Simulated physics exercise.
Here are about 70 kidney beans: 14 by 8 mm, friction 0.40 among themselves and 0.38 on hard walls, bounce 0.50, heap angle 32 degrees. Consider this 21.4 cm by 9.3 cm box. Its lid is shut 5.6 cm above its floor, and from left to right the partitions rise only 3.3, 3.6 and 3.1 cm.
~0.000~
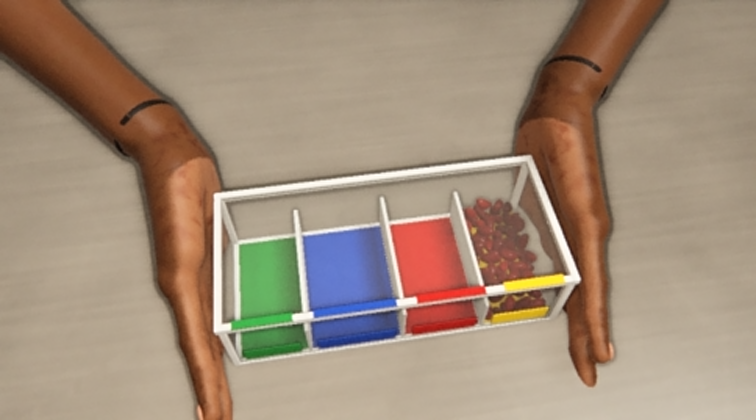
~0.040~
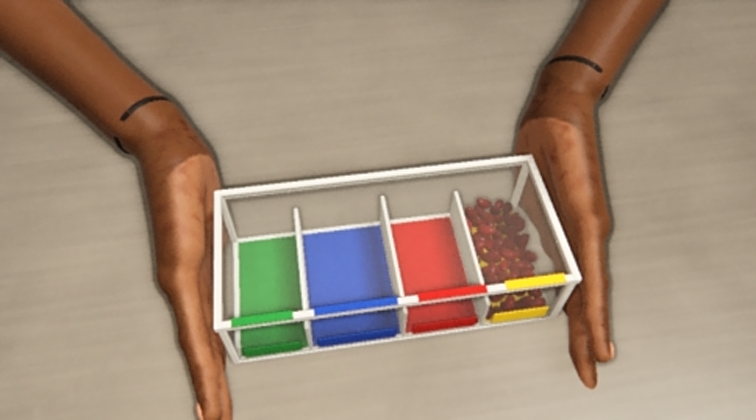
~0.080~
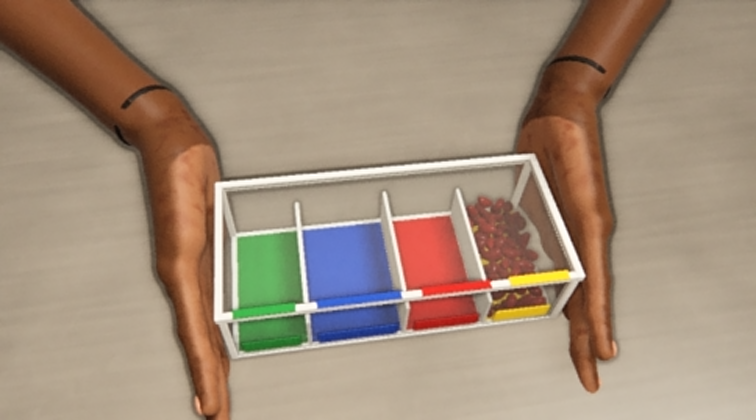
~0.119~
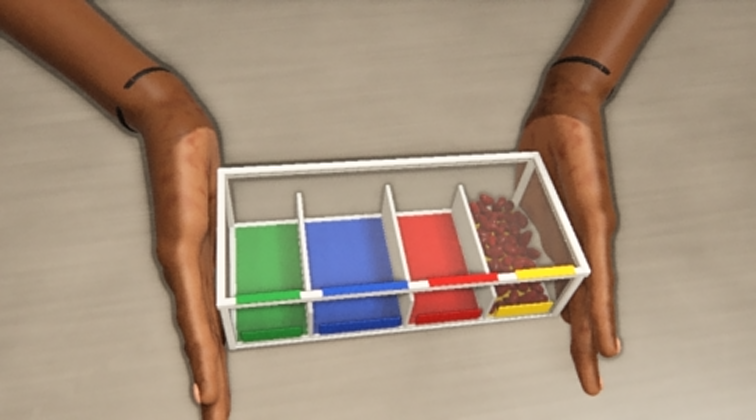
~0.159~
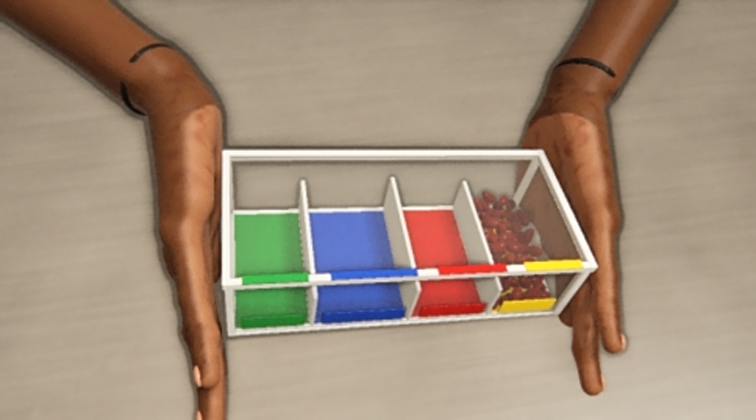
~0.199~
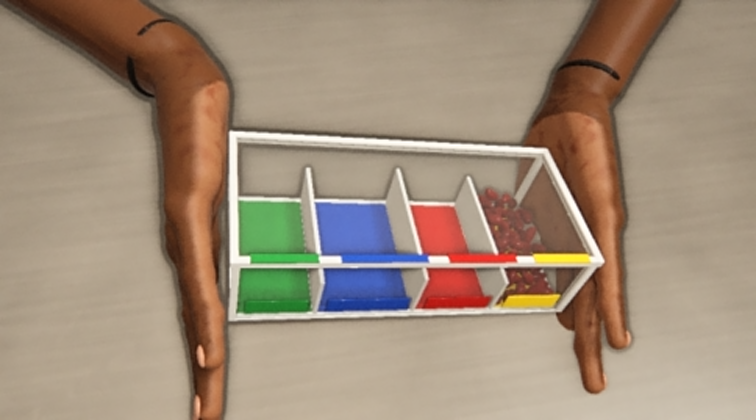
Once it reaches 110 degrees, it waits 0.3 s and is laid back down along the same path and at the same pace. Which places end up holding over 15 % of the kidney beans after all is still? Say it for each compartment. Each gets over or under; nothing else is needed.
Red ends under. Blue ends under. Green ends under. Yellow ends over.
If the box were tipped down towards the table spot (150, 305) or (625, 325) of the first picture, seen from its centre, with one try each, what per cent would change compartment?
Around 100 % for the first direction, around 0 % for the second.
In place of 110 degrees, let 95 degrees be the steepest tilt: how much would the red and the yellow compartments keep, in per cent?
Shares: Red 0, yellow 100, in per cent.
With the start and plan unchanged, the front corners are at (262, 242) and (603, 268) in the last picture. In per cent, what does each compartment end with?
In the end red holds 0 %, blue holds 0 %, green holds 0 % and yellow holds 100 %.
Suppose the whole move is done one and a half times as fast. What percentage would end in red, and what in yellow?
Red 0 %; yellow 100 %.
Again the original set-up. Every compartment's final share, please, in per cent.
Red: 0 %, blue: 0 %, green: 0 %, yellow: 100 %.
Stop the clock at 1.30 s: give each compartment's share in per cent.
Red 0 %, blue 0 %, green 0 %, yellow 100 %.
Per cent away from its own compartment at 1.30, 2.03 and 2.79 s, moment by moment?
Around 0, then 0, then 0.
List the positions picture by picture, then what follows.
The first picture shows box tilt 0 degrees, front corners at (222, 326) and (571, 277); yellow 100 %.
The second picture shows box tilt 1 degrees, front corners at (222, 324) and (572, 276).
The third picture shows box tilt 3 degrees, front corners at (222, 315) and (575, 274).
The fourth picture shows box tilt 6 degrees, front corners at (225, 301) and (580, 269), lowest corner right back.
The fifth picture shows box tilt 10 degrees, front corners at (230, 281) and (587, 264), lowest corner right back.
The sixth picture shows box tilt 15 degrees, front corners at (238, 259) and (594, 259), lowest corner right back; yellow 100 %. Its pace works out near 105 degrees a second.
Then, at 1.30 s, tilt 110 degrees; yellow 100 %.
After 2.03 s, tilt 57 degrees; yellow 100 %.
After 2.79 s, tilt 0 degrees; yellow 100 %.
By 3.3 s all is still; red 0 %, blue 0 %, green 0 %, yellow 100 %.
